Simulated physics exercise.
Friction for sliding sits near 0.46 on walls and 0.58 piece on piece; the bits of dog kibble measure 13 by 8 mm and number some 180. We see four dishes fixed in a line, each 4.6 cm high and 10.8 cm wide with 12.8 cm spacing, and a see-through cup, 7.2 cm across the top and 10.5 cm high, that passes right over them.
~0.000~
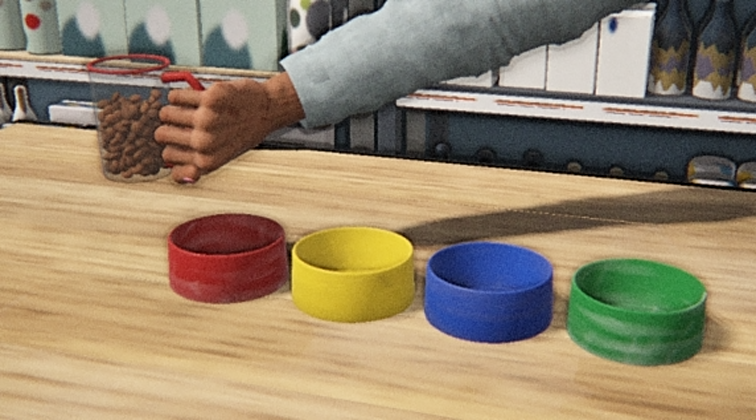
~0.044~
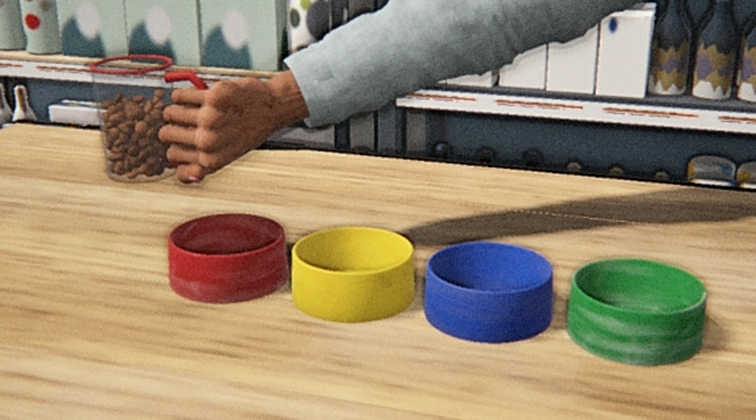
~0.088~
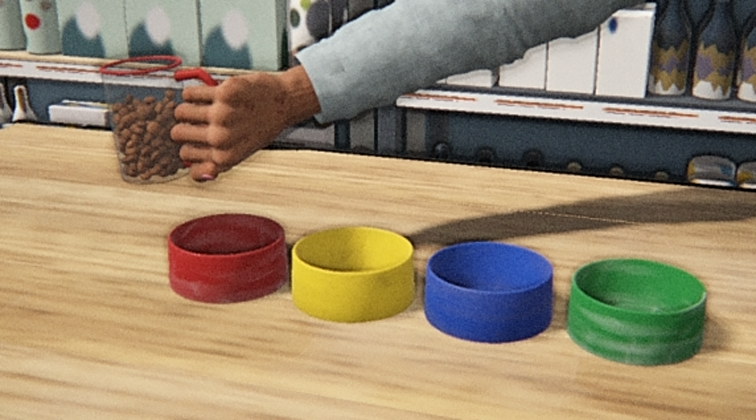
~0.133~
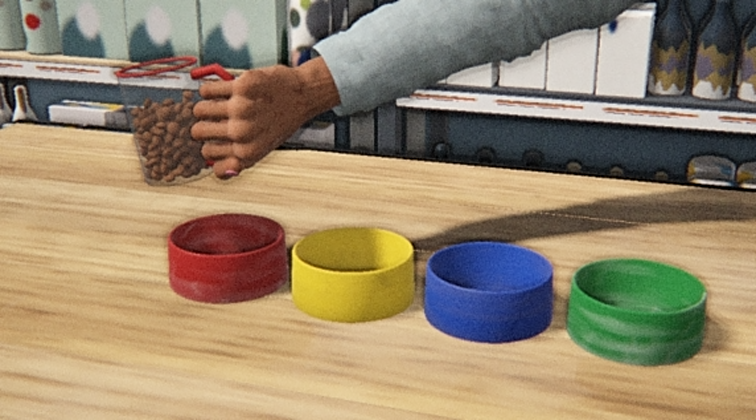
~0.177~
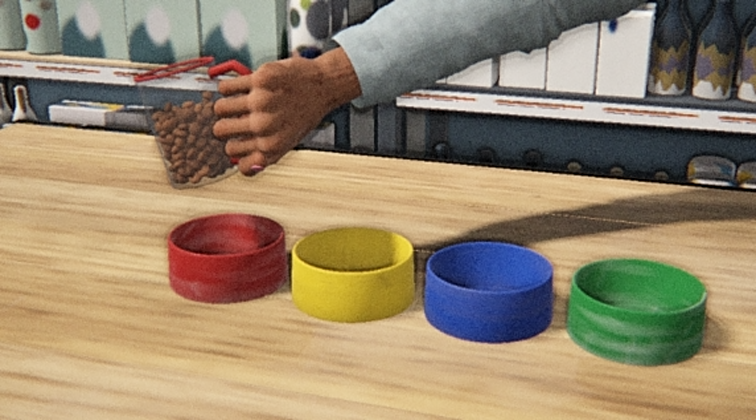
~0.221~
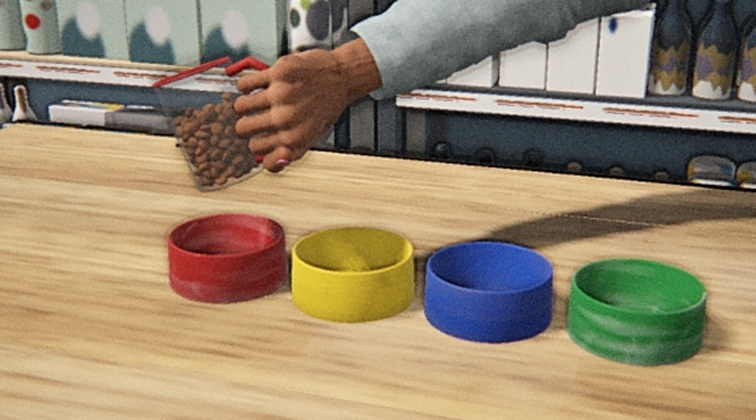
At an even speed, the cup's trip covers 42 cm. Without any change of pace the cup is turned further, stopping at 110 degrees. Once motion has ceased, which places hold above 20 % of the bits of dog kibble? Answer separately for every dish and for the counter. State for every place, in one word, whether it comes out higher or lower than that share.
Red dish: Lower, blue dish: Higher, green dish: Lower, yellow dish: Lower, counter: Lower.
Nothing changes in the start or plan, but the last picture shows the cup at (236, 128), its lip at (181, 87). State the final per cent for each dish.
Dish by dish: Red 0 per cent, blue 90 per cent, green 0 per cent, yellow 0 per cent.
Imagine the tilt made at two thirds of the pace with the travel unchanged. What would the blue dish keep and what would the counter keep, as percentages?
Blue: 90, counter: 0.
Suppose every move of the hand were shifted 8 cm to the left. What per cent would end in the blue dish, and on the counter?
After the change, blue takes 0 while the counter takes 50.
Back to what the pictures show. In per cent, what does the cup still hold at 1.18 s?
Roughly 85 per cent of the load.
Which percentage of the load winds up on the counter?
Close to 0 per cent, give or take.
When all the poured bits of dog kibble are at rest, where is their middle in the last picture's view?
Est. centre at rest: (491, 296) px.
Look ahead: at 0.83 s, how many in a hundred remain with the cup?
It comes to about 100 percent.
After 0.58 s, tilt 63 degrees; cup holds 100 %.
After 0.83 s, tilt 93 degrees; cup holds 100 %.
After 1.18 s, tilt 110 degrees; cup holds 85 %, blue 10 %.
In the end, at 3.2 s, red 0 %, blue 90 %, green 0 %, yellow 0 %, counter 0 %, cup 10 %.
